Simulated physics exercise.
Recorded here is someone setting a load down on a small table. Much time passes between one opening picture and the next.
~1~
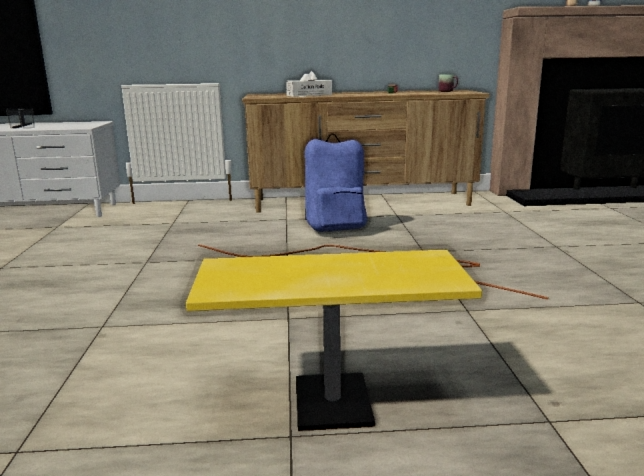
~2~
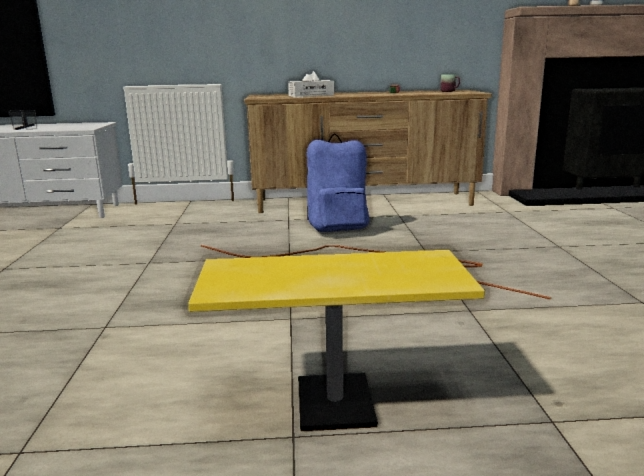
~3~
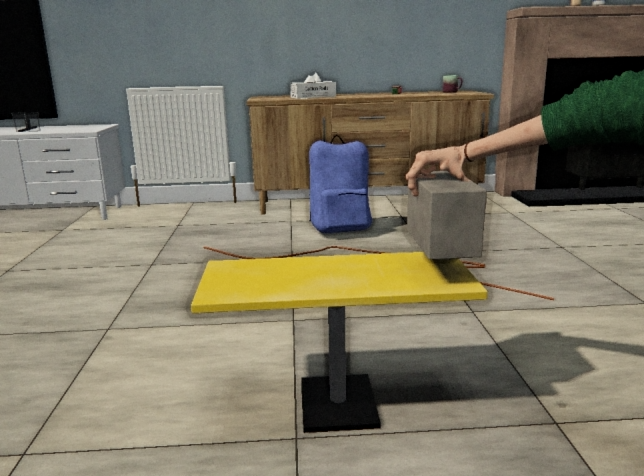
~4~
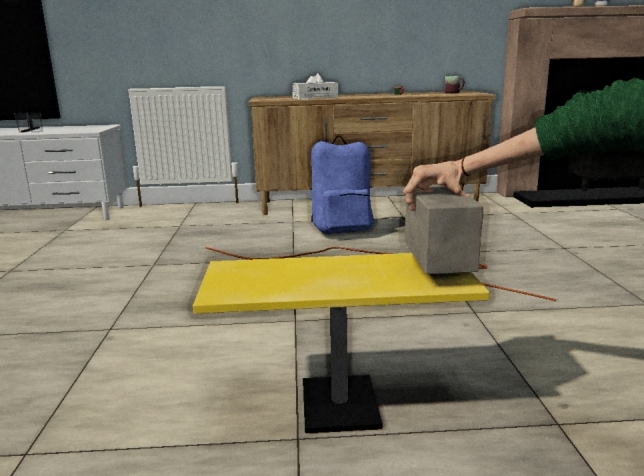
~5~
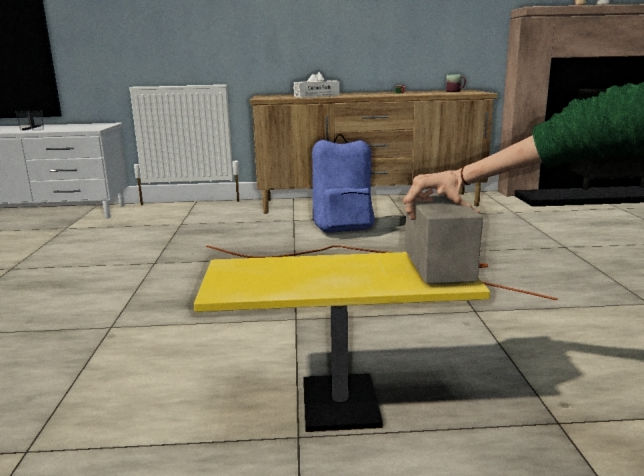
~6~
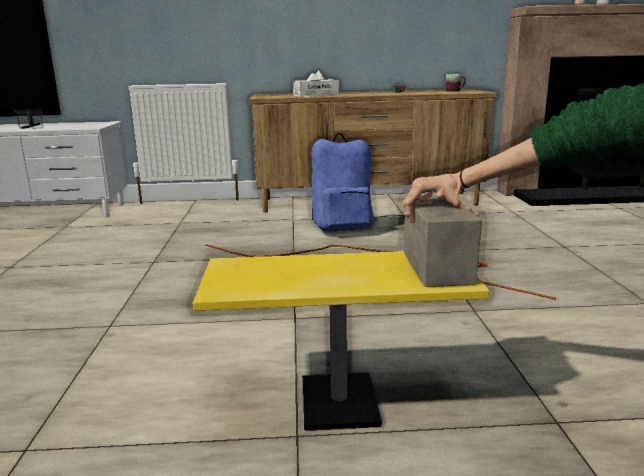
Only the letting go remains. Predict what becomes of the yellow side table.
I reckon it will fail to stand there by itself.
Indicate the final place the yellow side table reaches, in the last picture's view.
Somewhere around pixel (477, 301).
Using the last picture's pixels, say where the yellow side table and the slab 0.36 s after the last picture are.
In order: (387, 271) and (493, 268).
Then, 0.36 s later than the last frame, yellow side table tilted by 20° near (387, 271).
Then, 0.48 s later than the last frame, yellow side table tilted by 45° near (434, 287).
When it is over, the yellow side table overbalances, near (477, 301).
